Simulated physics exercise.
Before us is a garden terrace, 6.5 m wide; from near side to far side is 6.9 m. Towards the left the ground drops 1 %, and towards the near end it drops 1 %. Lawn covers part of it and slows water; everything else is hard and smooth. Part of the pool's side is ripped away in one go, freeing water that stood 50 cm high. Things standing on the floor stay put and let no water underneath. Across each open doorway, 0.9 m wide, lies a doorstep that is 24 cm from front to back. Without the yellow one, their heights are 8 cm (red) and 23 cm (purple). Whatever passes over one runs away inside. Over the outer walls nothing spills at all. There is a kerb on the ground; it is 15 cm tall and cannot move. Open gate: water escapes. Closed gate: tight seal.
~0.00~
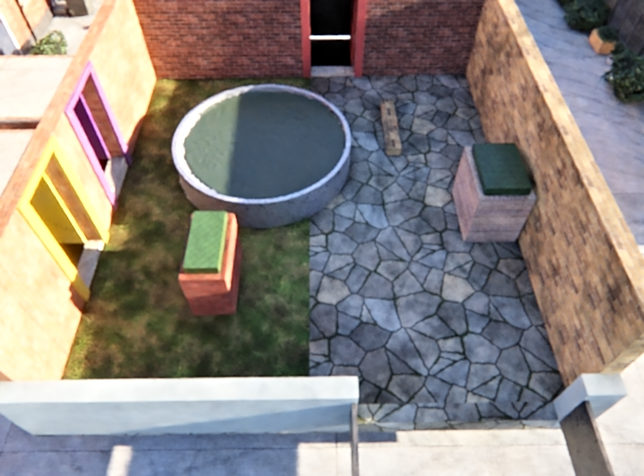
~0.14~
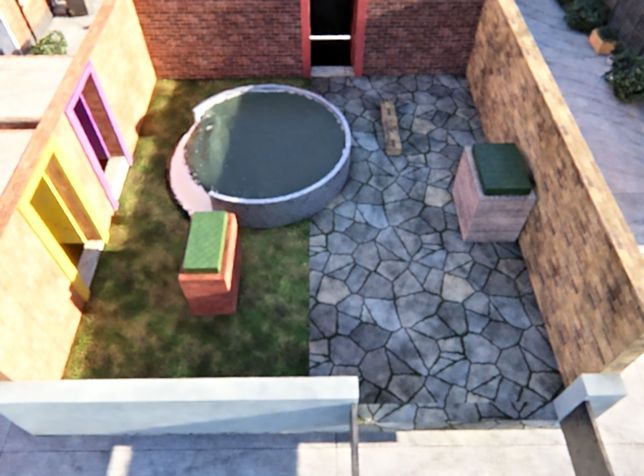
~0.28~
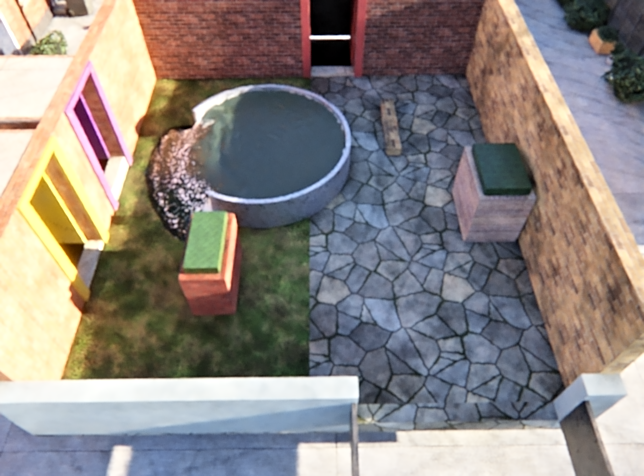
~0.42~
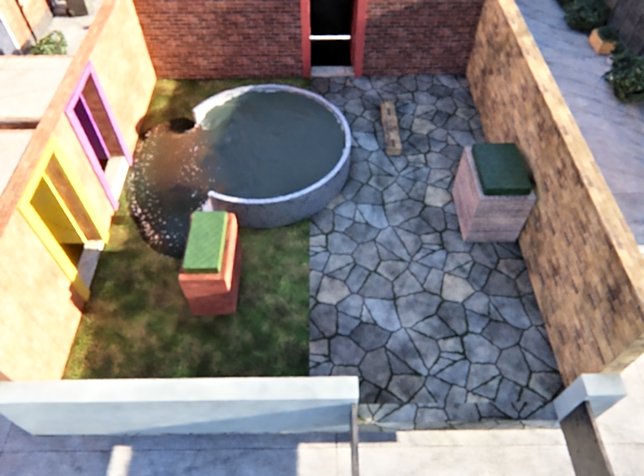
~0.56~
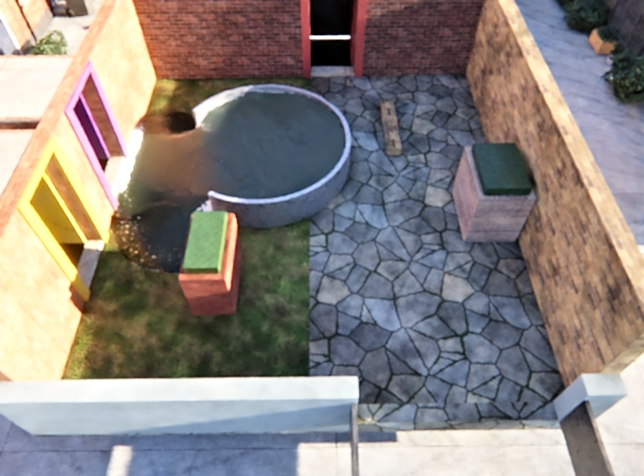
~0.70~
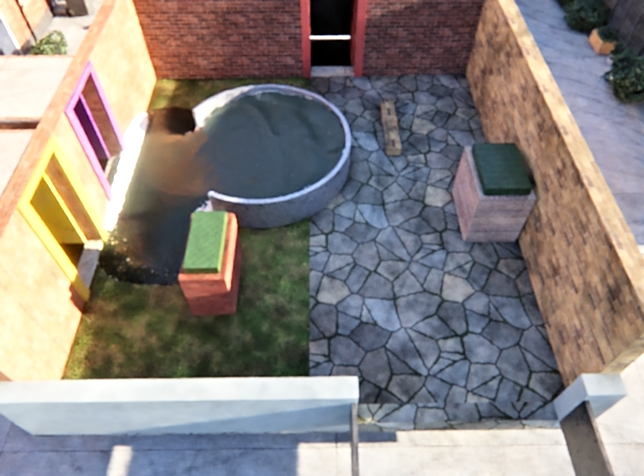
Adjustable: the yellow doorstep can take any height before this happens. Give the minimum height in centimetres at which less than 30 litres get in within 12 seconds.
16 cm.
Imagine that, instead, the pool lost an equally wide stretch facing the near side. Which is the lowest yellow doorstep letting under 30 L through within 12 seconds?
At least roughly 14.5 centimetres tall.
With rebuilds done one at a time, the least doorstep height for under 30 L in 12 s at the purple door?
The purple one would have to be about 32 cm high.
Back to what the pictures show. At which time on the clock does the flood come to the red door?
Arrival time, red: 4.0 seconds.
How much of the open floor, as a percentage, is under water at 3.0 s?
I'd say near 30 percent is wet.
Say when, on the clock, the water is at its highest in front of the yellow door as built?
1.8 s.
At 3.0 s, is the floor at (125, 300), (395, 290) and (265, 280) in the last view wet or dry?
Point by point, the first is awash, the second spared and the third spared.
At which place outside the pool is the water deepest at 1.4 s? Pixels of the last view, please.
Look close to (117, 203).
After 1.4 s water covers 20 % of the floor, deepest (41 cm) near (117, 203); 18 cm at the yellow door, 13 litres in over its 7 cm doorstep.
After 3.0 s water covers 30 % of the floor, deepest (30 cm) near (57, 394); 16 cm at the yellow door, 85 litres in over its 7 cm doorstep.
After 12.0 s water covers 100 % of the floor, deepest (12 cm) near (52, 408); 11 cm at the yellow door, 221 litres in over its 7 cm doorstep.
At the yellow door as built, the water arrived by 0.8 s and peaked near 19 cm at 1.8 s.
Run again over the same 12 s with other heights there, 47 litres in over 14 cm, 12 litres over 19 cm. The limit of 30 litres is kept from about 16 cm up.
